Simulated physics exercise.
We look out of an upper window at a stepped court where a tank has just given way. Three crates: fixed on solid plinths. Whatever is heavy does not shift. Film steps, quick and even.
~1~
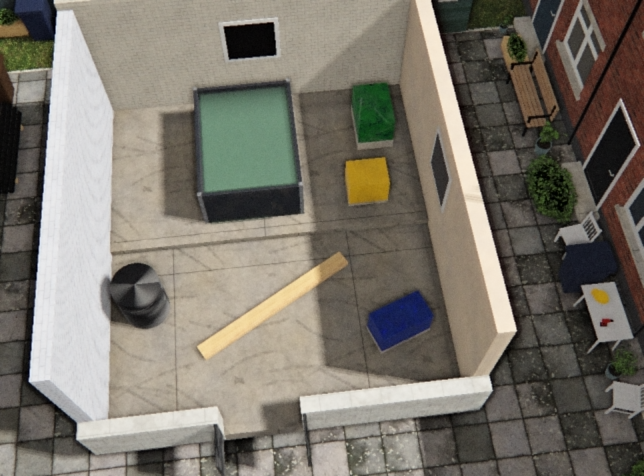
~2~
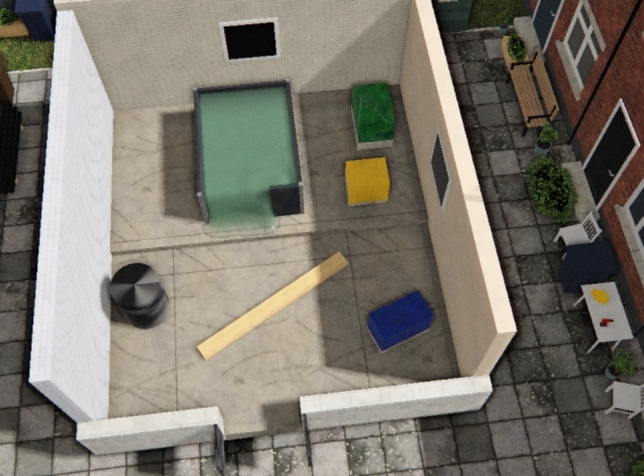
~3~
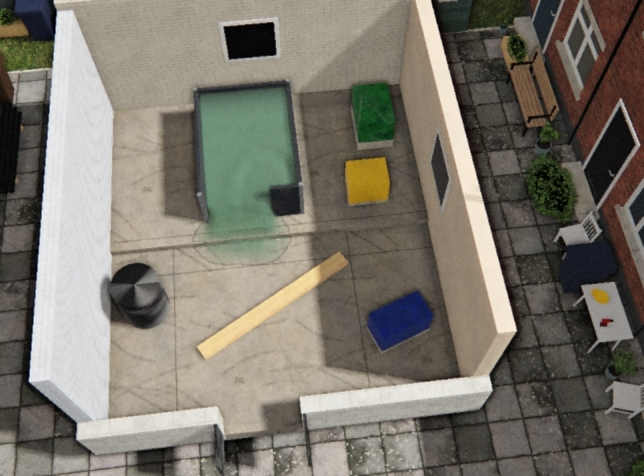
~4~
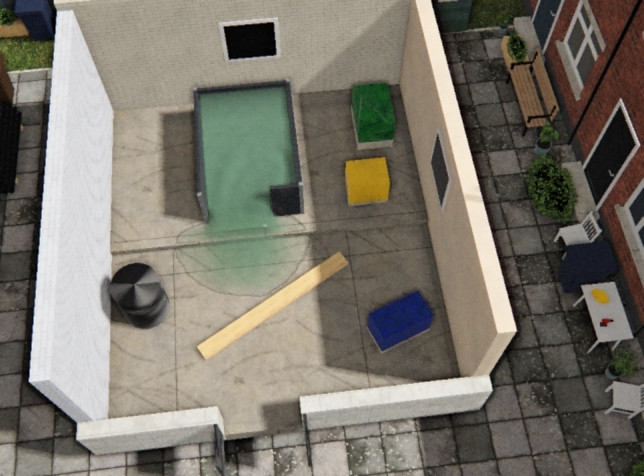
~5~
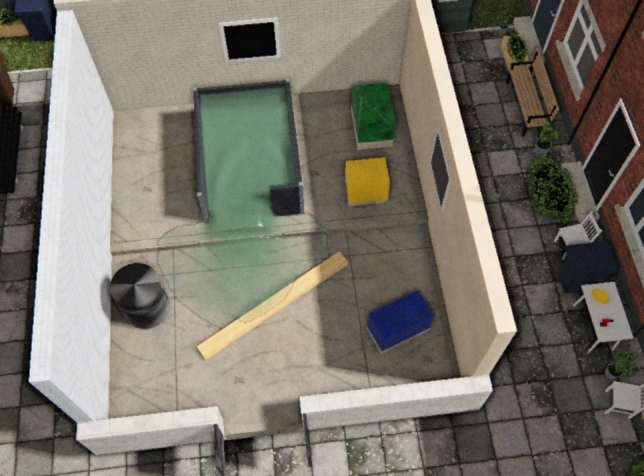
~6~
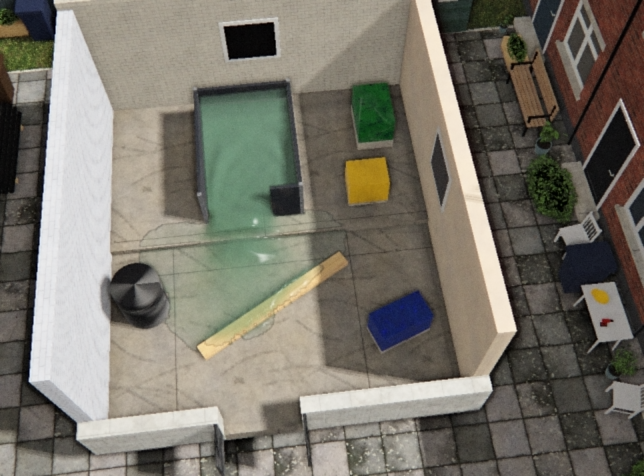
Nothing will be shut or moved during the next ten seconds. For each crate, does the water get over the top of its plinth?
The blue crate is within reach of the water; the yellow crate is out of reach of the water; the green crate is out of reach of the water.
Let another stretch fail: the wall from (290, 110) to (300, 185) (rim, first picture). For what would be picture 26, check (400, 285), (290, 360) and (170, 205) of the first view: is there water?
Well, the first one's sodden, the second's sodden, and the third's left untouched.
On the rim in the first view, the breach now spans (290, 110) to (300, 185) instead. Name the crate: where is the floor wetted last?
Last in line is the blue-painted one.
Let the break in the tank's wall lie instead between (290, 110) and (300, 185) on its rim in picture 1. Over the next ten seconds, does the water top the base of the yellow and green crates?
My take: The yellow crate gets flooded, while the green crate gets flooded.
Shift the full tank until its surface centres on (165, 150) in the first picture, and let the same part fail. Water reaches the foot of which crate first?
That would be the blue-painted one.
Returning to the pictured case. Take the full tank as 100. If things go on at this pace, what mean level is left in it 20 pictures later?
I'd say some 32 %.
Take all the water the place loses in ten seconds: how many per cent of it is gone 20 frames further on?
Share gone by then: About 60 %.
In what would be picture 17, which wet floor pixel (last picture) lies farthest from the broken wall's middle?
The wet point farthest out is around (447, 393).
A moment on, water covers 40 % of the floor; the blue crate not reached, the yellow crate water round its plinth, the green crate not reached.
Next, water covers 50 % of the floor; the blue crate water round its plinth, the yellow crate water round its plinth, the green crate not reached.
Then, water covers 60 % of the floor; the blue crate water round its plinth, the yellow crate water round its plinth, the green crate not reached.
Later, water covers 65 % of the floor; the blue crate water round its plinth, the yellow crate water round its plinth, the green crate not reached.
In the end, water covers 70 % of the floor; the blue crate was topped, the yellow crate stayed above the water, the green crate stayed above the water.
